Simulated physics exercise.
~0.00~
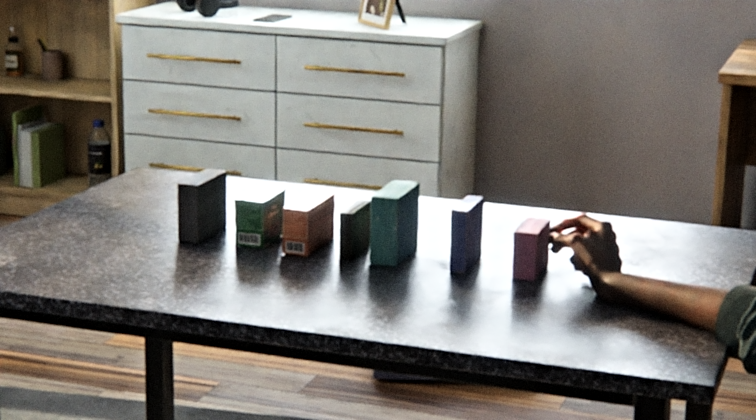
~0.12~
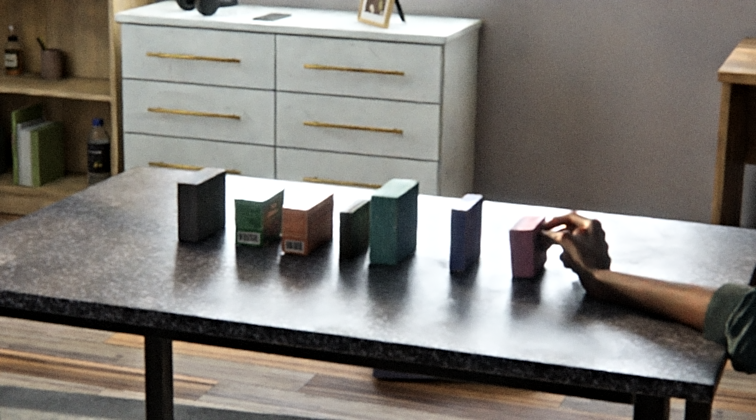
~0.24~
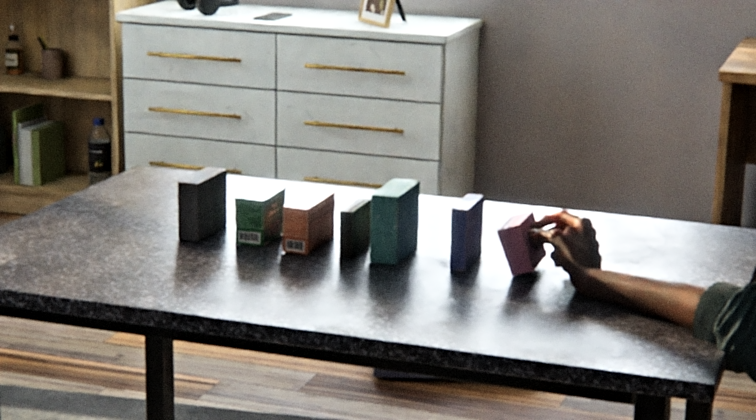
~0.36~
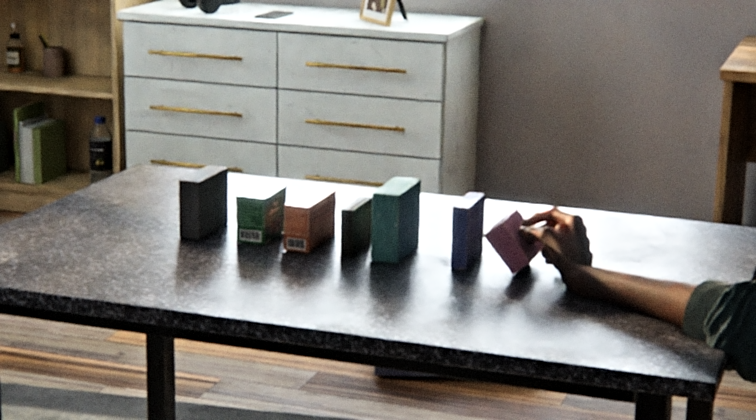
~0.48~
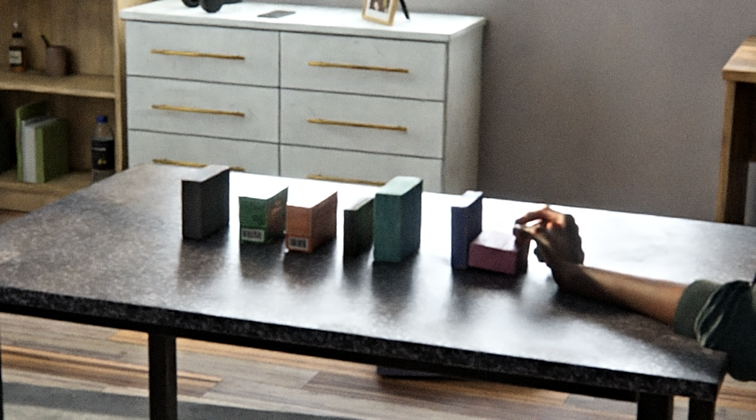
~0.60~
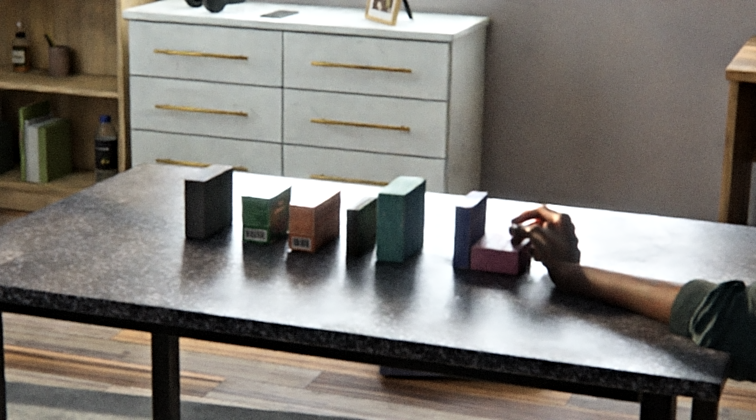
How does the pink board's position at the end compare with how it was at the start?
At the start the pink board stands upright on the table. By the end it is lying on its side.
